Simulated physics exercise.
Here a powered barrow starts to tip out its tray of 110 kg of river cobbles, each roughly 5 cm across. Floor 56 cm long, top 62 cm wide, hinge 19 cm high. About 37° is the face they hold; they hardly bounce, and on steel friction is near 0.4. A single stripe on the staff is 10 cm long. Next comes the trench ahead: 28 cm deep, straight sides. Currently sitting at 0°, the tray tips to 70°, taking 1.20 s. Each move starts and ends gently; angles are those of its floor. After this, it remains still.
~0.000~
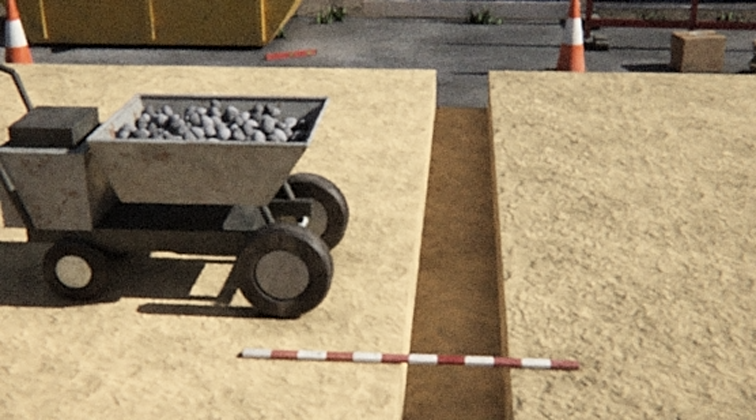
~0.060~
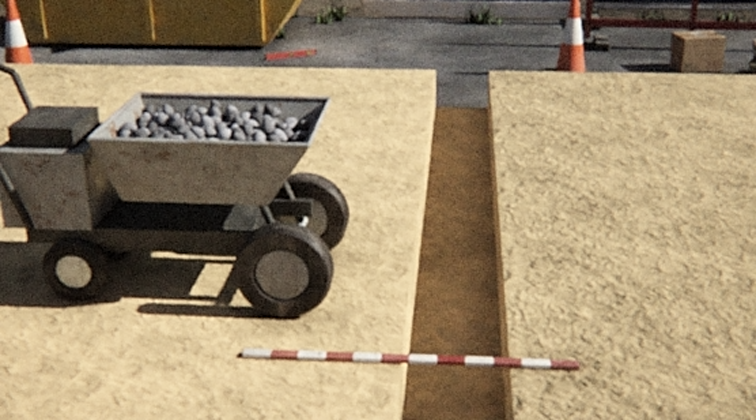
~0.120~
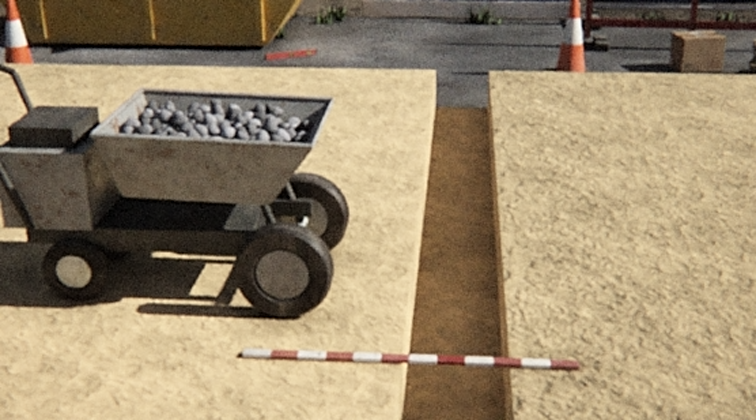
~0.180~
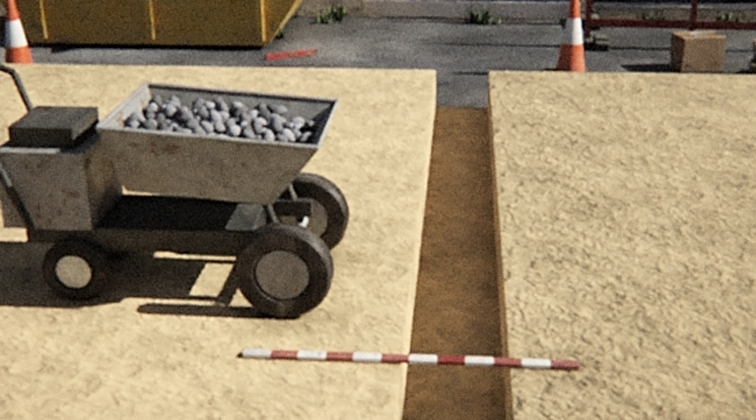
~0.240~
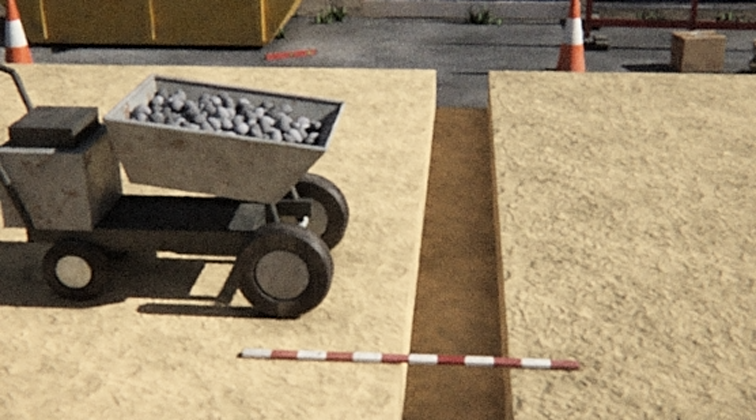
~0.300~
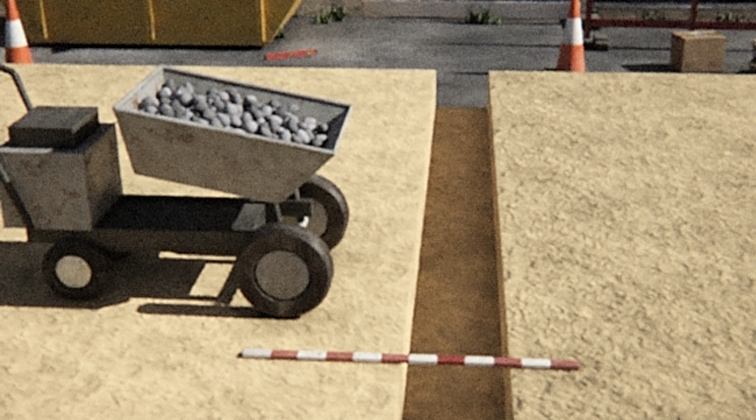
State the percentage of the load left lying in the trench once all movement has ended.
The share left there is about 89 per cent.
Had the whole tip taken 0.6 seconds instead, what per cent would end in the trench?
About 60%.
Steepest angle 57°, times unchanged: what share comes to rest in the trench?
It would be near 50 per cent.
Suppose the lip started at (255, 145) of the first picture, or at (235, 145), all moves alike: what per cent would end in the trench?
About 95 per cent first, then about 75 per cent.
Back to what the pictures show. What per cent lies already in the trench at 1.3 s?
Close to 35 per cent at that time.
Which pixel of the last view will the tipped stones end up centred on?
Their centre sits close to (467, 332).
After 0.9 s the floor is at 59°; 100 % in the tray; the foremost stones are at (425, 206).
After 1.3 s the floor is at 70°; 60 % in the tray, 36 % in the trench, 4 % past the trench; the foremost stones are at (543, 289).
After 1.6 s the floor is at 70°; 29 % in the tray, 60 % in the trench, 11 % past the trench; the foremost stones are at (637, 294).
After 3.6 s the floor is at 70°; 0 % in the tray, 89 % in the trench, 11 % past the trench; the foremost stones are at (712, 311).
